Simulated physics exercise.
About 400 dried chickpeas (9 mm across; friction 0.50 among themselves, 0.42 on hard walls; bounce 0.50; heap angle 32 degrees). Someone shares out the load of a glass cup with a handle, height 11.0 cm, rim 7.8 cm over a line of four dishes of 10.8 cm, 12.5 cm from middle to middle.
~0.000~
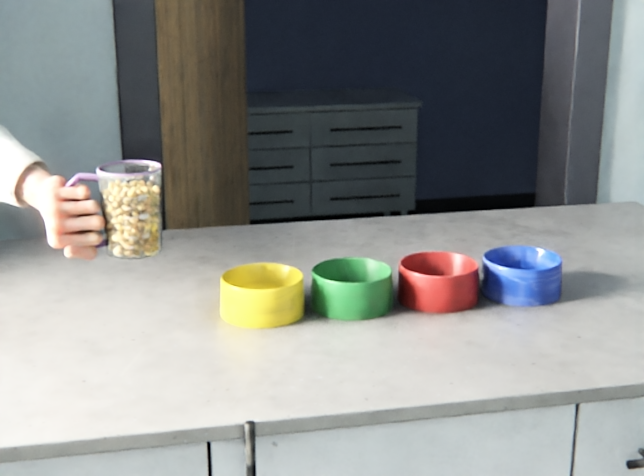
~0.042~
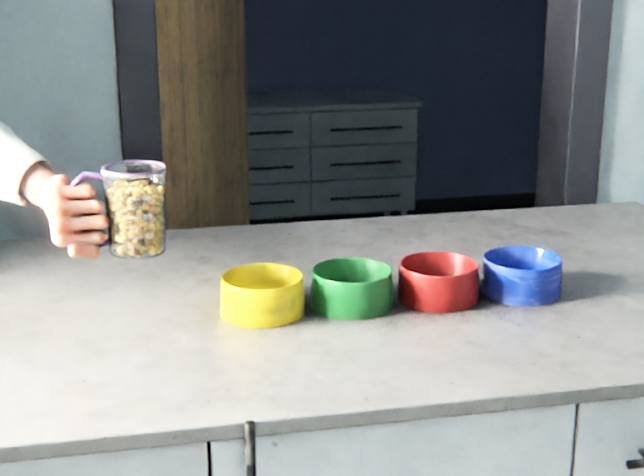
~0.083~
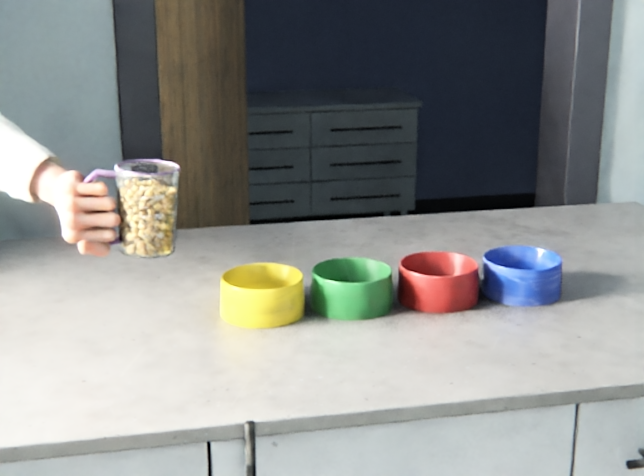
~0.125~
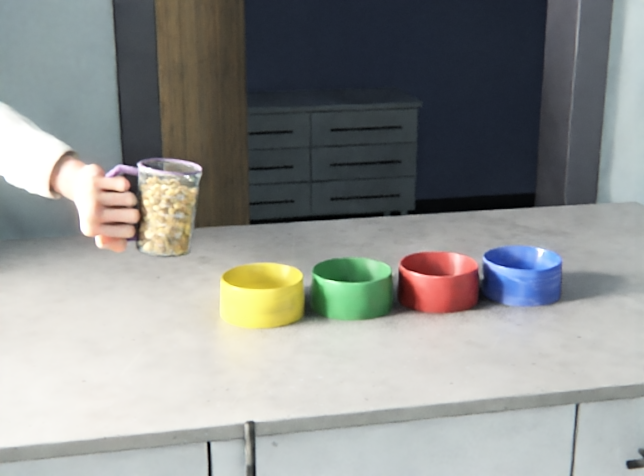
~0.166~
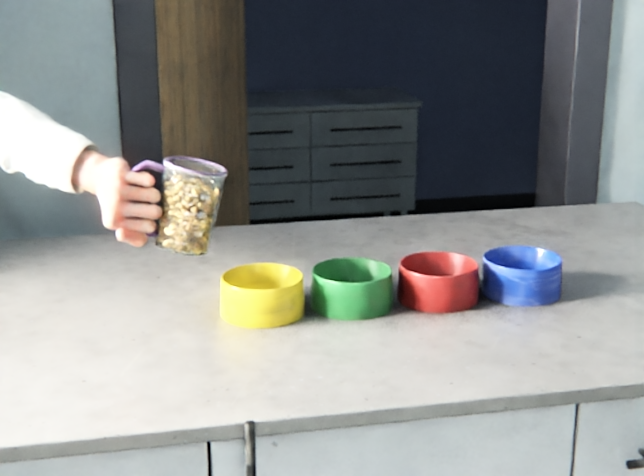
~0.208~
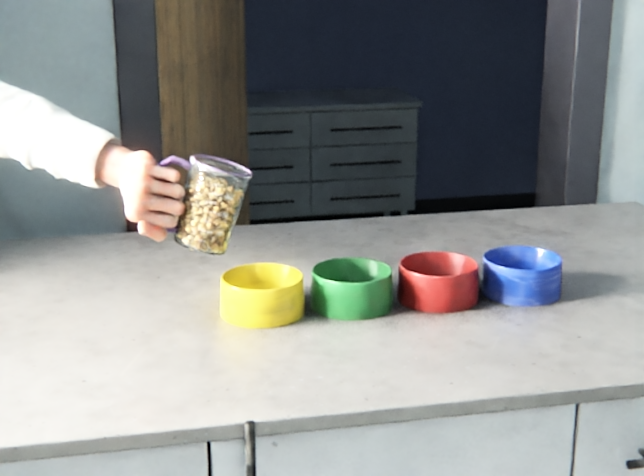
A pale grey countertop stands in a room with a dark blue wall and grey drawers behind, seen from the front and slightly above by a still camera. Four round dishes sit in a row, yellow, green, red and blue from left to right, while a hand at left holds a clear cup of dried chickpeas. The hand carries the cup rightward toward the yellow dish, gradually tilting it to the right.
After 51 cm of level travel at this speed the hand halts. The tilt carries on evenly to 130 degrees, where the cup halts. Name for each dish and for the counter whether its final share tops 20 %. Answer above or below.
Red dish: Below; blue dish: Above; green dish: Below; yellow dish: Below; on the counter: Above.
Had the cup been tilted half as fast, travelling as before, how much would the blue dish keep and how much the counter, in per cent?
Then: Blue 90, counter 10.
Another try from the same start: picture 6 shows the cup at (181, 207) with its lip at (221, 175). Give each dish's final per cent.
Red 10, blue 80, green 0, yellow 0.
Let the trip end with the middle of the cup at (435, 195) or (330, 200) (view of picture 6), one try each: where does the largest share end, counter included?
The winner: Red, then green.
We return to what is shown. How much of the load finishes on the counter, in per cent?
Some 35 per cent.
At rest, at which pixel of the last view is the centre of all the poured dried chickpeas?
At about (539, 283).
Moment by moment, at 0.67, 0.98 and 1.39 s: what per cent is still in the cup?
In turn: 100, 60, 0.
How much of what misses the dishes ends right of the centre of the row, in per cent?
Some 100 per cent.
Then, at 0.67 s, tilt 71 degrees; cup holds 100 %.
After 0.98 s, tilt 106 degrees; cup holds 60 %, blue 5 %.
Then, at 1.39 s, tilt 130 degrees; cup holds 0 %, blue 65 %.
By 1.9 s all is still; red 0 %, blue 65 %, green 0 %, yellow 0 %, counter 35 %.
